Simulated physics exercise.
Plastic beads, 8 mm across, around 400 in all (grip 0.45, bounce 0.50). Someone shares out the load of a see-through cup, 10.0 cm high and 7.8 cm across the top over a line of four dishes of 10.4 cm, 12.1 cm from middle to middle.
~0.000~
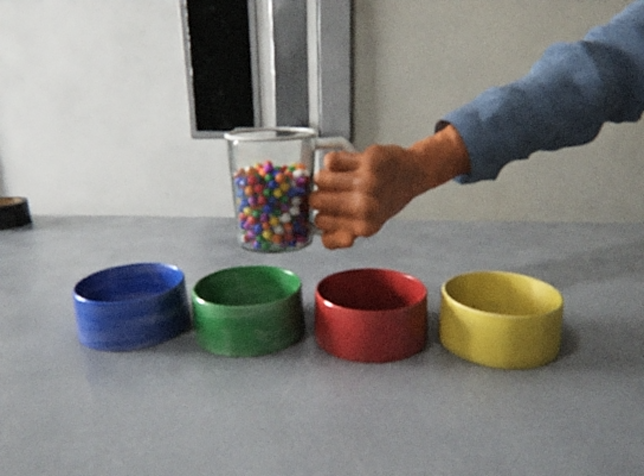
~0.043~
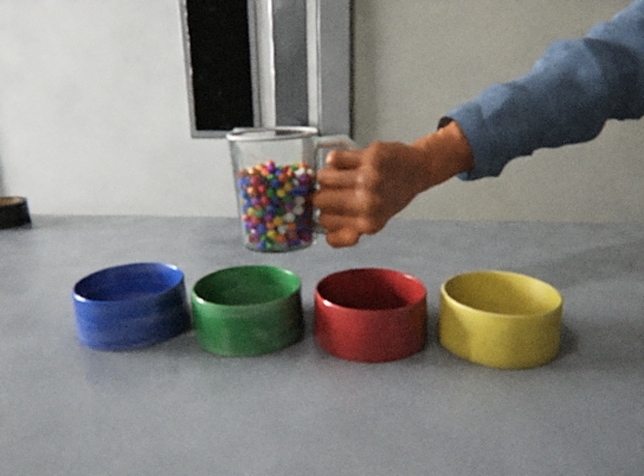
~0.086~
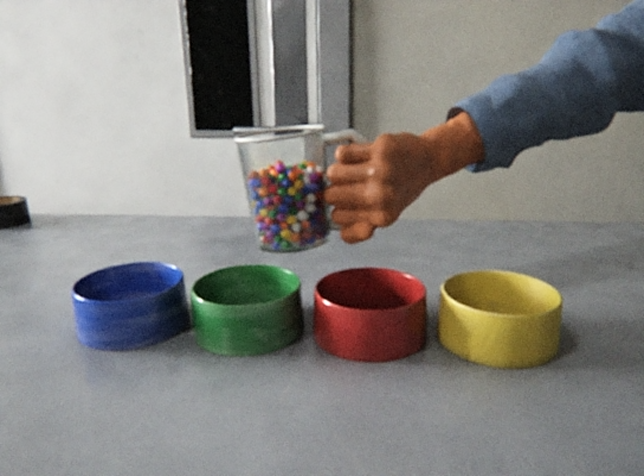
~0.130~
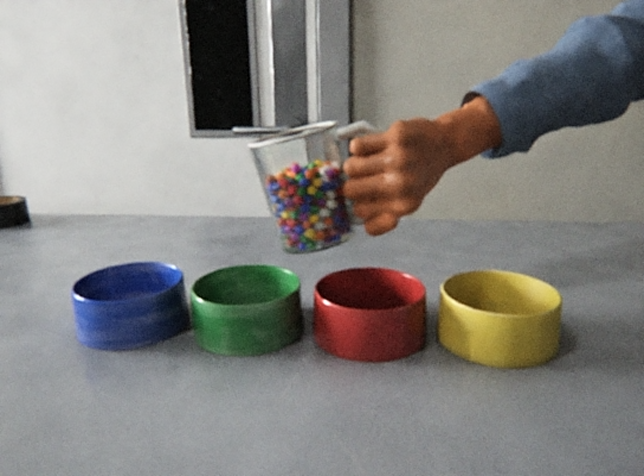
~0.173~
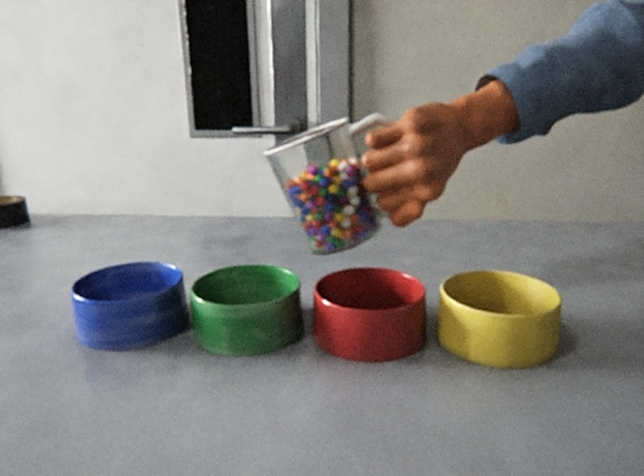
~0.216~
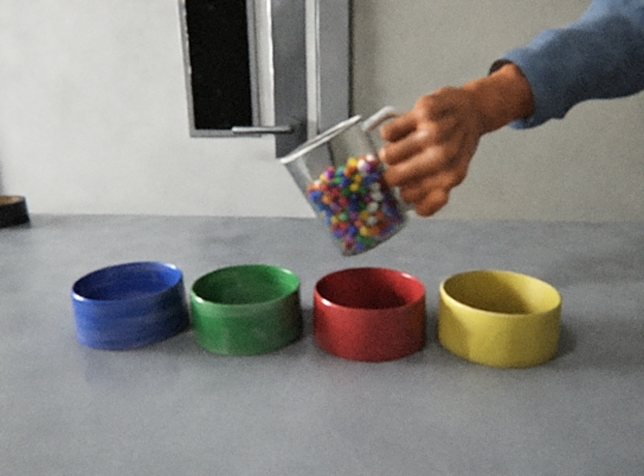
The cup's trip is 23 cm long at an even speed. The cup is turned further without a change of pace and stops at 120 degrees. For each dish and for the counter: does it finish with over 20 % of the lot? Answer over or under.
Red under, blue under, green under, yellow over, counter over.
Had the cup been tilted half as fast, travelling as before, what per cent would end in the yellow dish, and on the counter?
In that case yellow 70; counter 20.
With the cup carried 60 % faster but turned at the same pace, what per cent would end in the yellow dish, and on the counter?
In that case yellow 70; counter 30.
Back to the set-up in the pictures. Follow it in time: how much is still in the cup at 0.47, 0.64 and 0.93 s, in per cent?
About 100, 100, 35.
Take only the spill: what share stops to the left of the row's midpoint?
Roughly 10 per cent.
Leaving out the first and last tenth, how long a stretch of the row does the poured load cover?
About 14 cm.
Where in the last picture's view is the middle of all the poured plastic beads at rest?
Near (467, 328).
After 0.47 s, tilt 75 degrees; cup holds 100 %.
After 0.64 s, tilt 105 degrees; cup holds 100 %.
Then, at 0.93 s, tilt 120 degrees; cup holds 35 %, yellow 45 %.
In the end, at 2.0 s, red 5 %, blue 0 %, green 0 %, yellow 65 %, counter 25 %.
